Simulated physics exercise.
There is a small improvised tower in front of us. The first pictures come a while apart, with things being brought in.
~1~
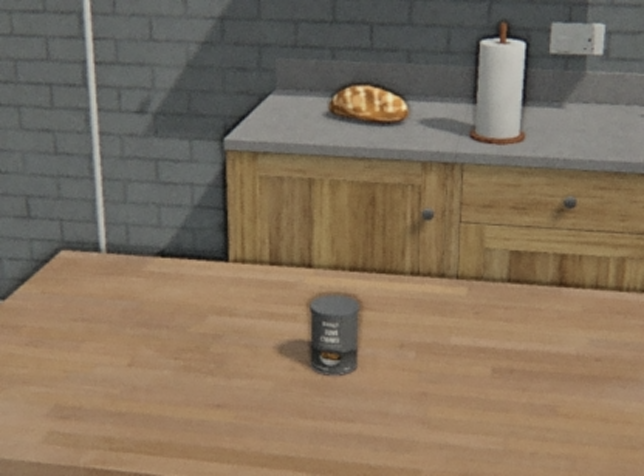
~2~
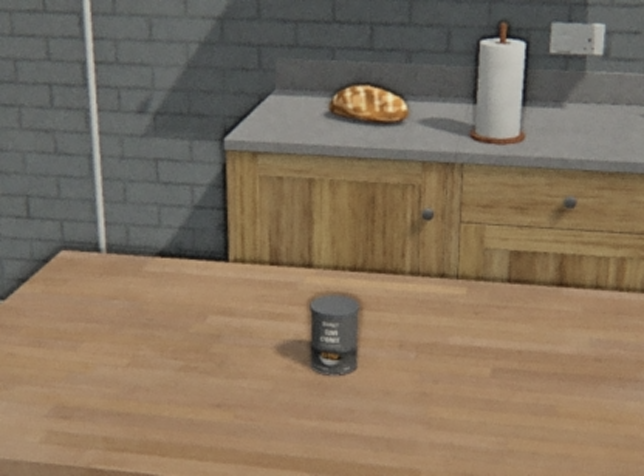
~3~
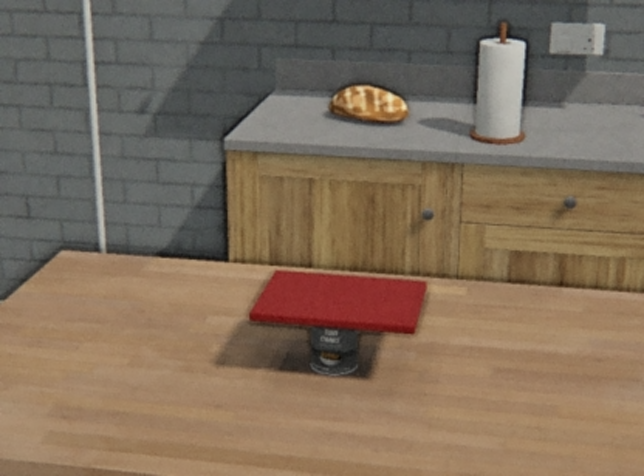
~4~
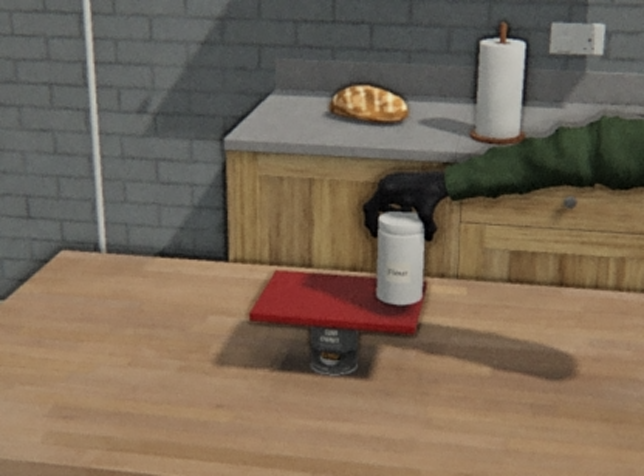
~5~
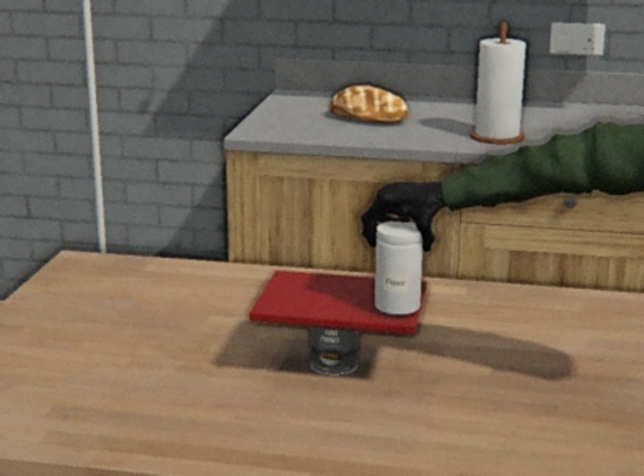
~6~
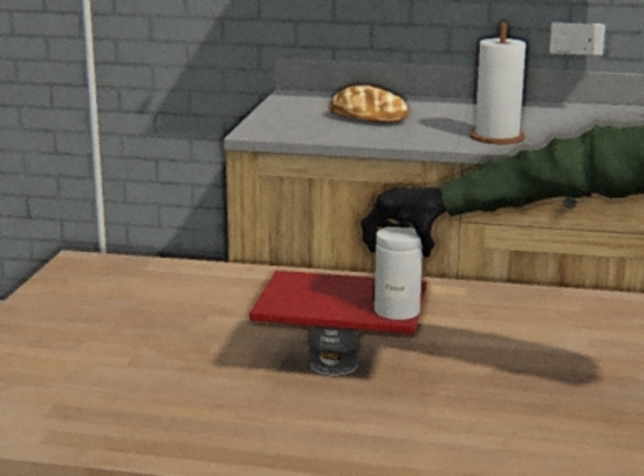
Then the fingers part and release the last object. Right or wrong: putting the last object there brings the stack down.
Right, the stack comes down.
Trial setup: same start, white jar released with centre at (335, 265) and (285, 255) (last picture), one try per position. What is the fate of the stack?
Well, the first time the stack stays put, and the second time it comes down.
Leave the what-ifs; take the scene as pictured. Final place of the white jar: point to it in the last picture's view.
I'd point to roughly (484, 390).
Then, 0.40 s after the last picture, white jar now fallen; red lid tipped 67° from how it was.
Then, 0.70 s after the last picture, red lid tipped 61° from how it was.
At rest, fallen, white jar and red lid; grey tin in place. Seen from the same camera at the end, white jar near (484, 390). The stack gives way.
